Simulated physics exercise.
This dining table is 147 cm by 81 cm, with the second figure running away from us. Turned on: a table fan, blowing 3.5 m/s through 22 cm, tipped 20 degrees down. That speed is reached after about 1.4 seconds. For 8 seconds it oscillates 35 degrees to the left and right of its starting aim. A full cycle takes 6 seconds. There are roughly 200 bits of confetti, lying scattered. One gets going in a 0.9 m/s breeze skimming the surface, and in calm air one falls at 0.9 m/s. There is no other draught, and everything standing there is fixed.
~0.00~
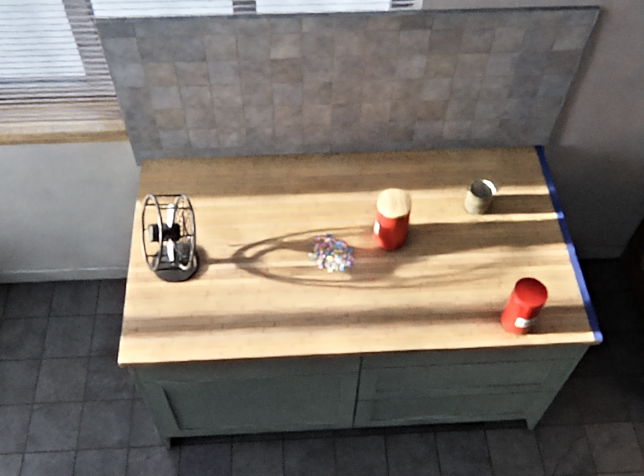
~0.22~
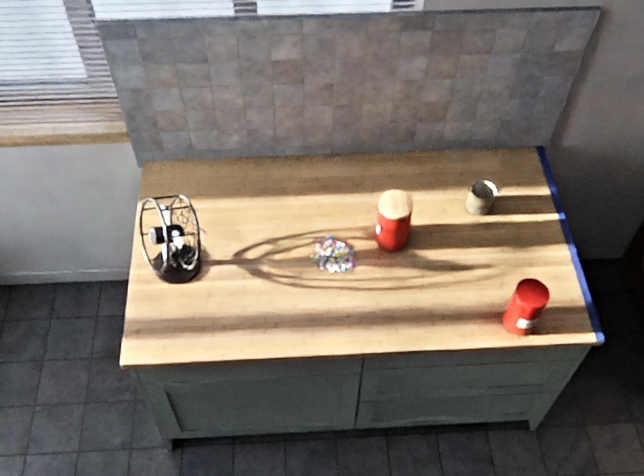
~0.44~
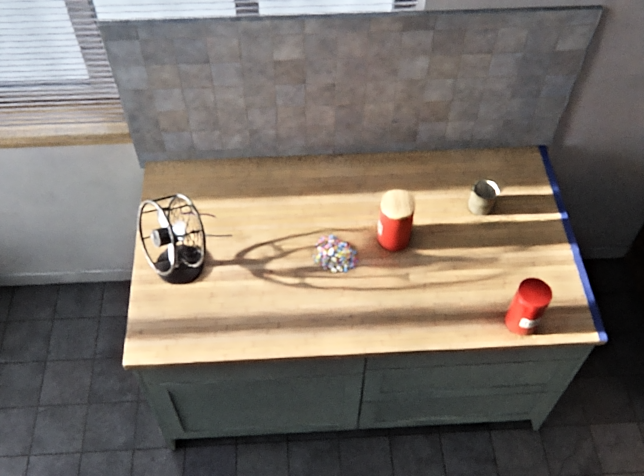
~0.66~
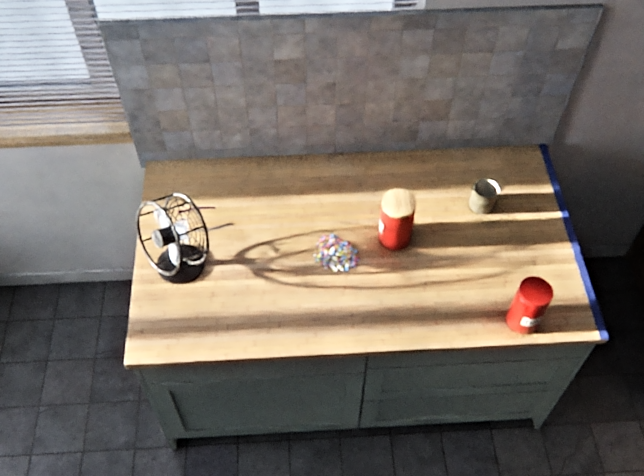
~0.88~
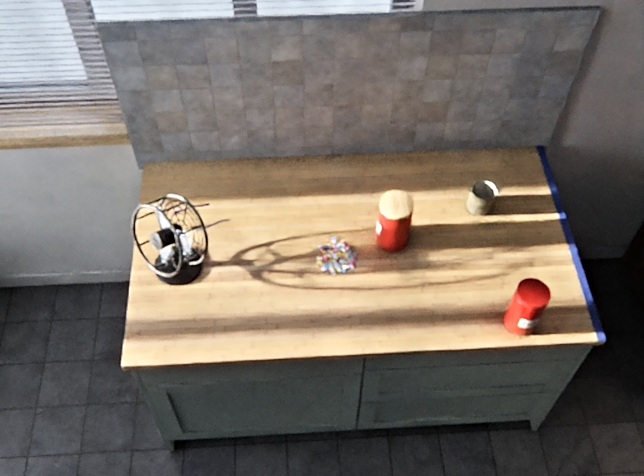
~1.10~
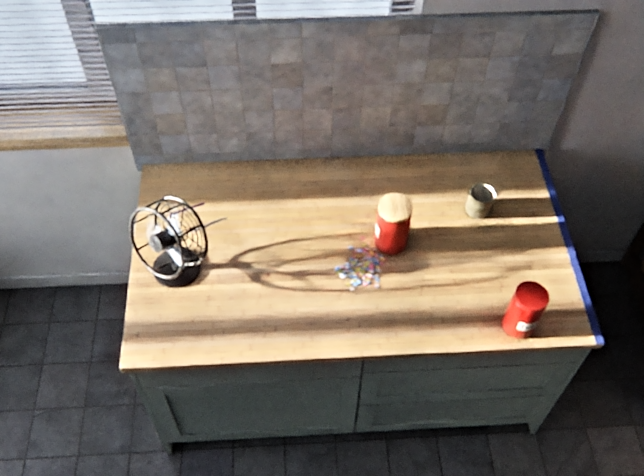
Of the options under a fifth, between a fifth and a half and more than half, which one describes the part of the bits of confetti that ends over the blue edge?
The part of the bits of confetti that ends over the blue edge is more than half.
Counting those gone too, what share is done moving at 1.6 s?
Roughly 0 per cent of them.
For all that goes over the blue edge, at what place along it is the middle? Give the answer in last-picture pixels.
The middle crossing sits close to (584, 279) in the last picture.
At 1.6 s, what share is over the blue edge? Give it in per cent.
0 % or thereabouts.
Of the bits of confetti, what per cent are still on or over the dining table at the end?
Some 0 per cent.
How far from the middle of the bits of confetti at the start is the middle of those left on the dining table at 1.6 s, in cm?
About 30 cm.
After 1.6 s the count stands so, 0 % are over the blue edge; the middle of those left on the top is near (423, 278).
After 2.6 s the count stands so, 0 % are over the blue edge; the middle of those left on the top is near (428, 277).
After 4.4 s the count stands so, 86 % are over the blue edge.
After 8.0 s, at the end, 96 % are over the blue edge.
